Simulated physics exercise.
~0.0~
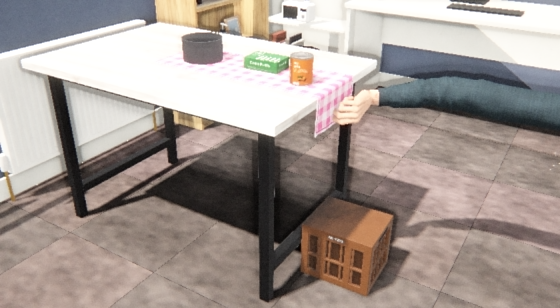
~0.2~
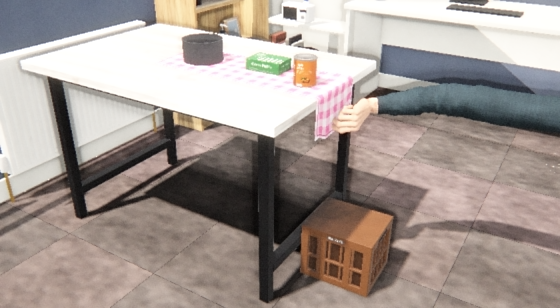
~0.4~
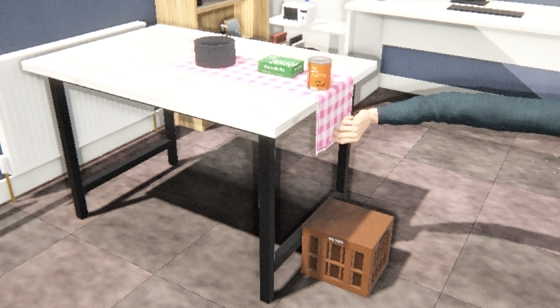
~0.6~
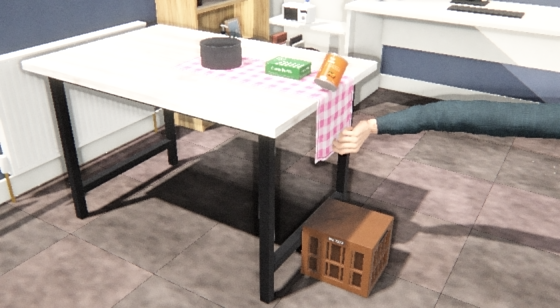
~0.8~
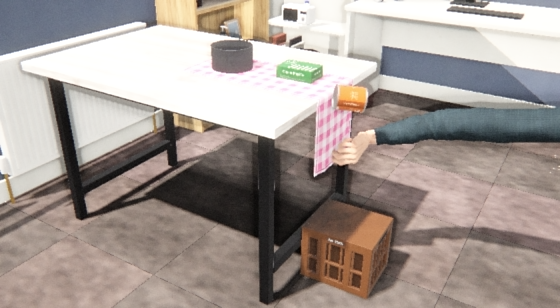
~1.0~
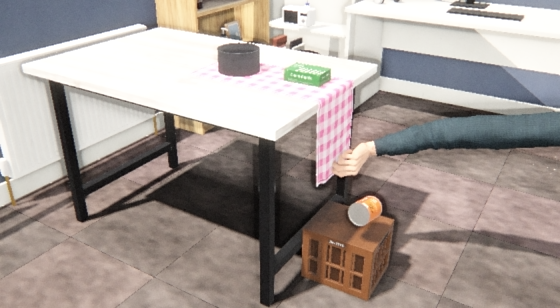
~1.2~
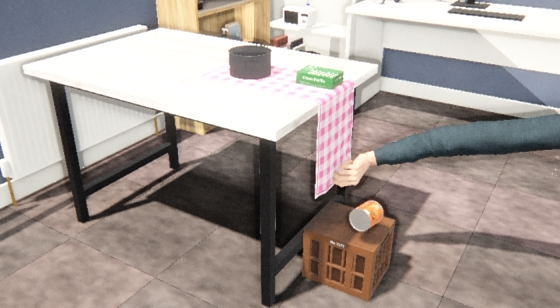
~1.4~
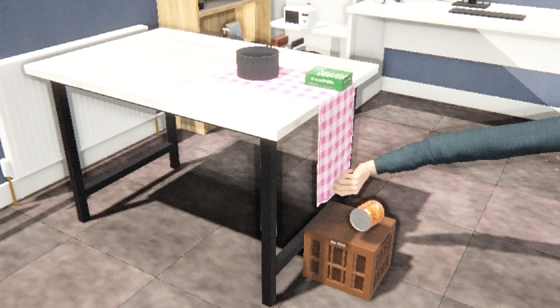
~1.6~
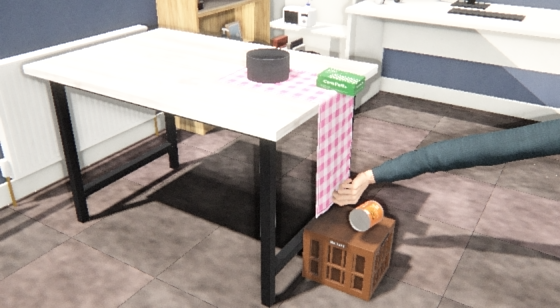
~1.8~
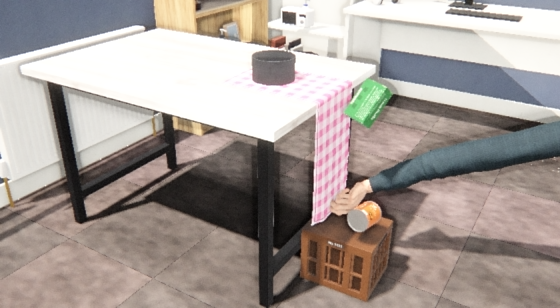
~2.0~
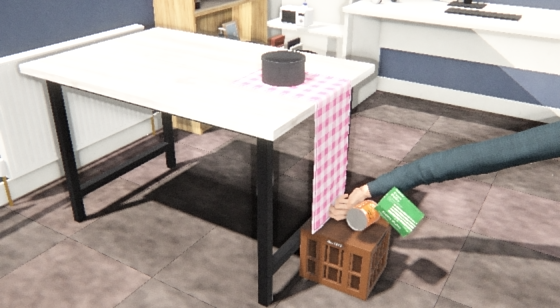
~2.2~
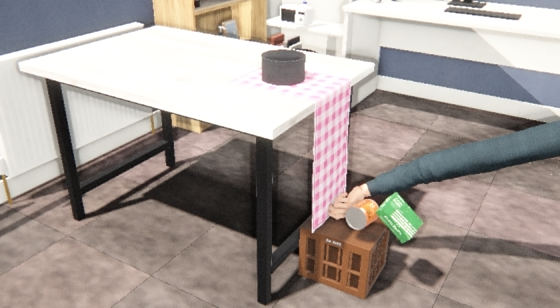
The video shows a hand pulling a pink checkered cloth down over a white table's end, carrying a dark pot, green packet and orange tin rightward. The tin tips off onto the brown crate below, then the packet falls beside it, while the pot stays on the table.
